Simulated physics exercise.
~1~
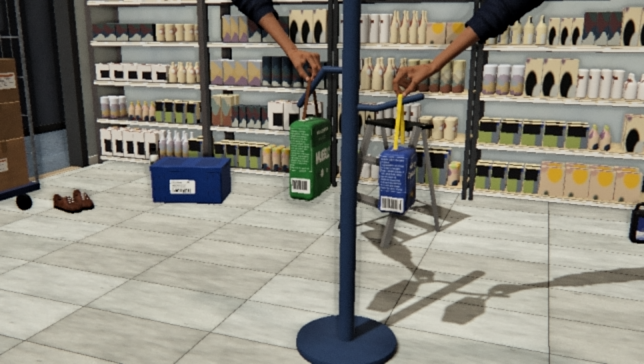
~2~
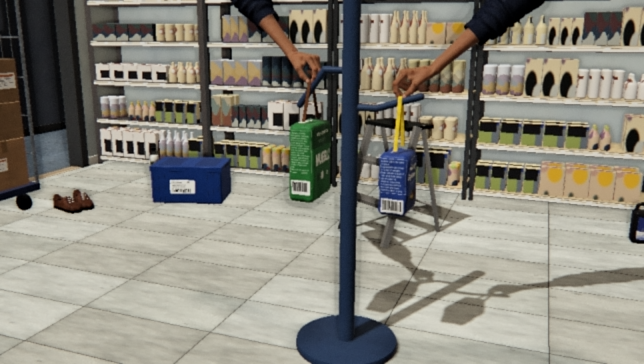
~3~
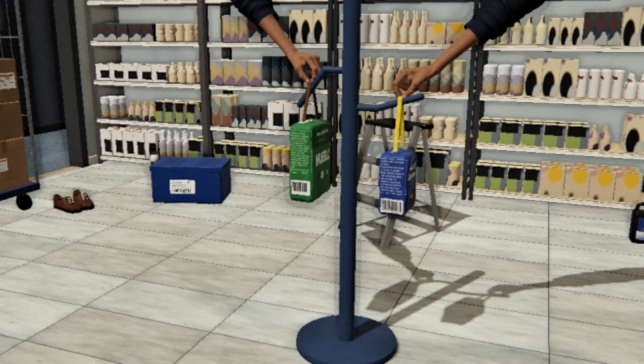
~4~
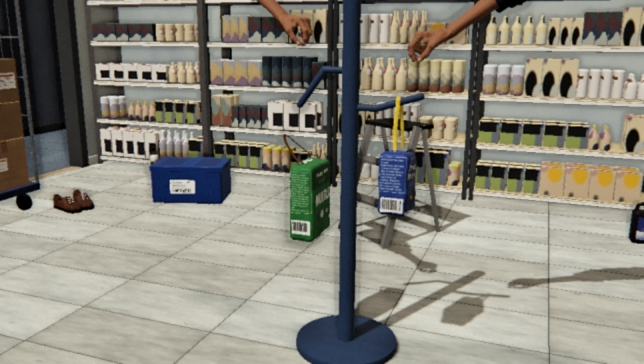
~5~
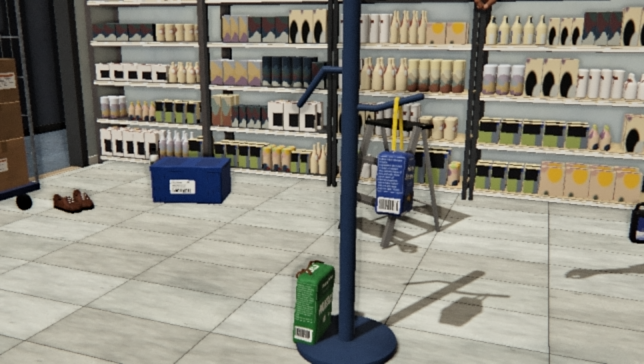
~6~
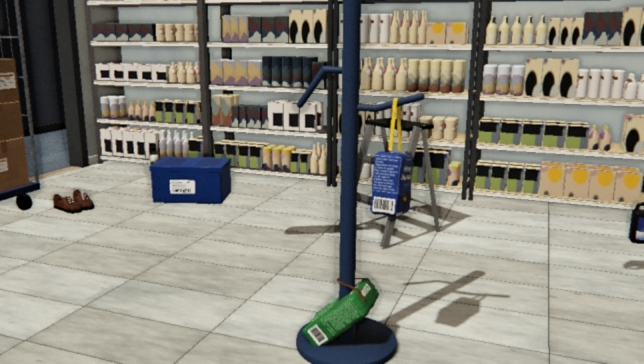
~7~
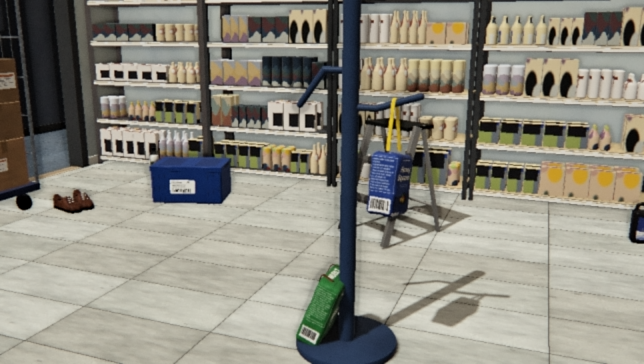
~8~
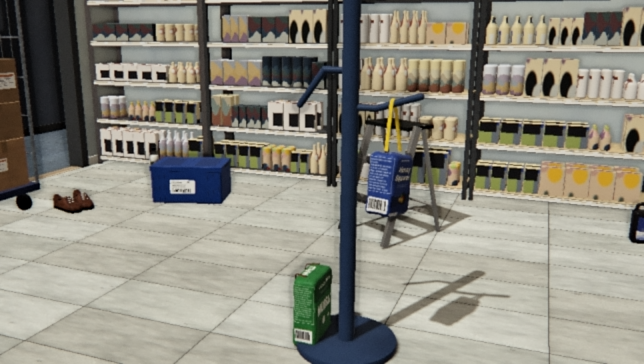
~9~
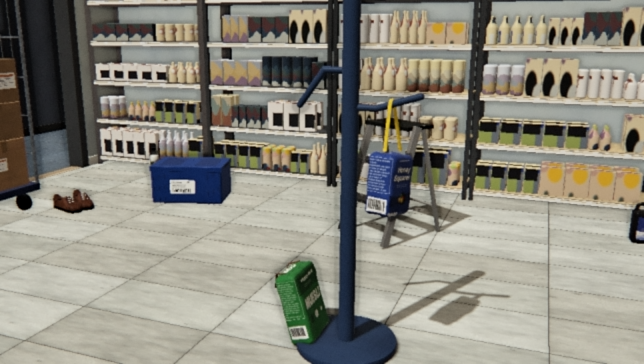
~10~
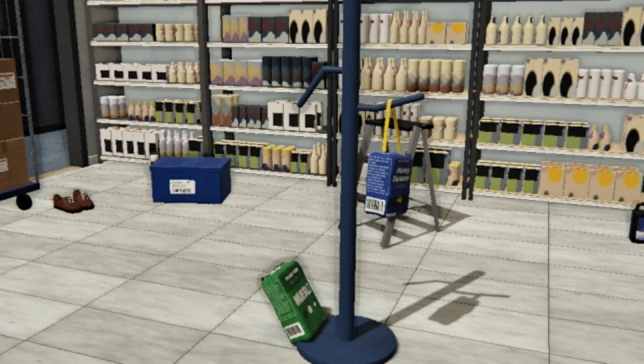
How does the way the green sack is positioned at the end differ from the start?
At the start the green sack is upright beneath the hand at the left peg. At the end it is leaning over on the floor by the base of the post.
In a store, hands release two sacks, and green drops to the floor while blue hangs.
